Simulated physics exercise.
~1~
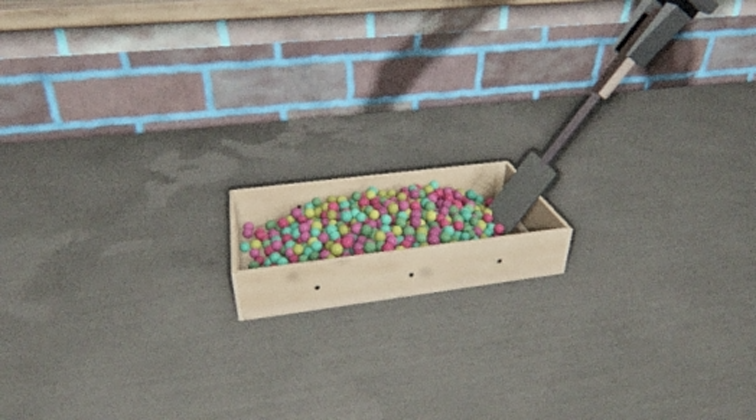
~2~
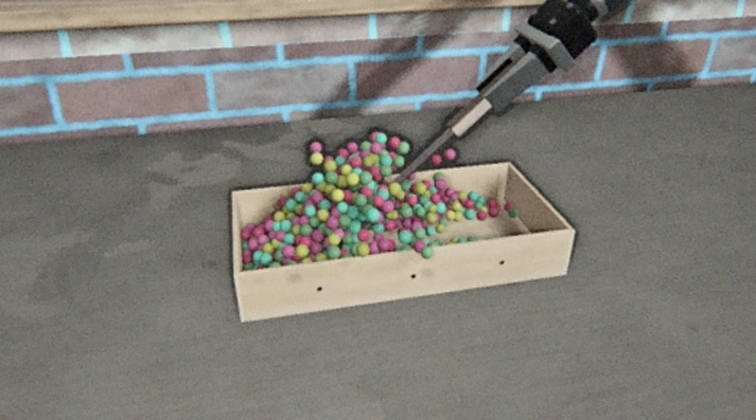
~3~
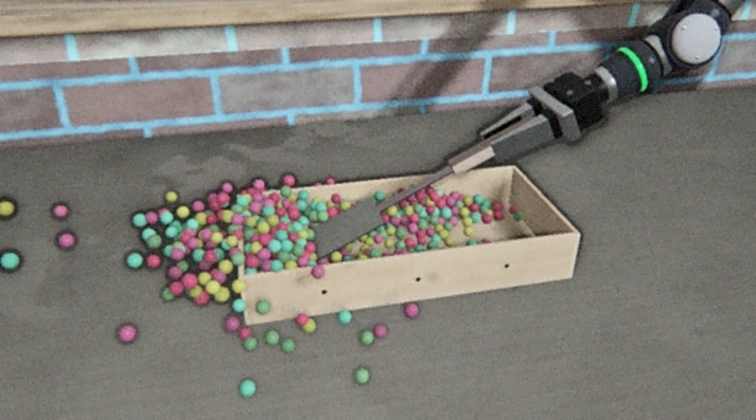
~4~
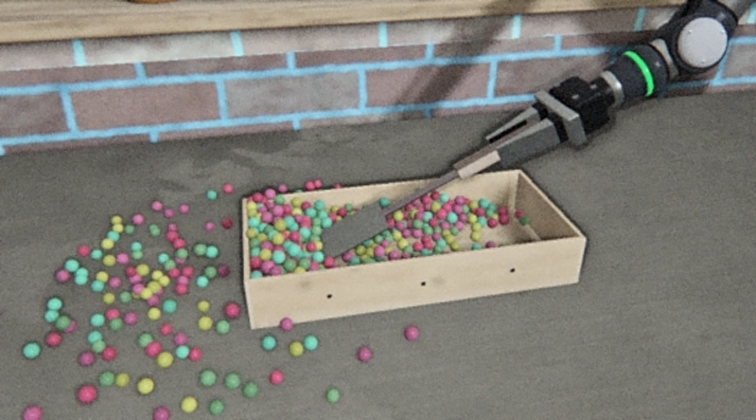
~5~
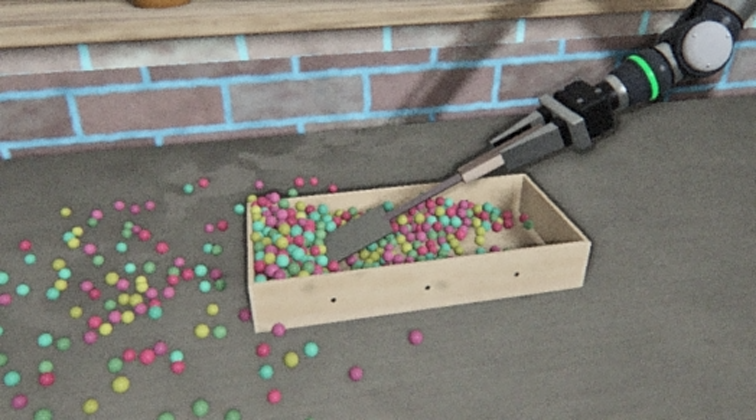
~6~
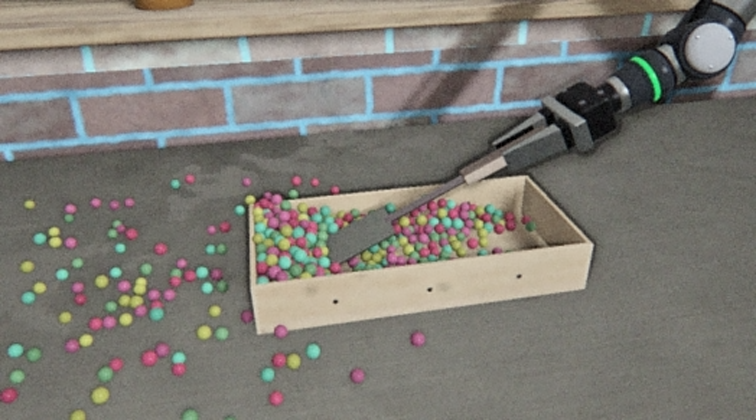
A robot arm reaches in from the upper right, holding a flat grey turner in a pale wooden trough on a dark grey surface before a brick wall with bright blue mortar, seen from slightly above. Small round sweets in pink, green, teal and yellow fill the trough. The blade sweeps left through them, heaping them into a tall mound. Many spill over the left end and a few over the front as the turner flattens and stops. The loose sweets scatter and roll across the surface, while most remain in the trough around the resting blade.
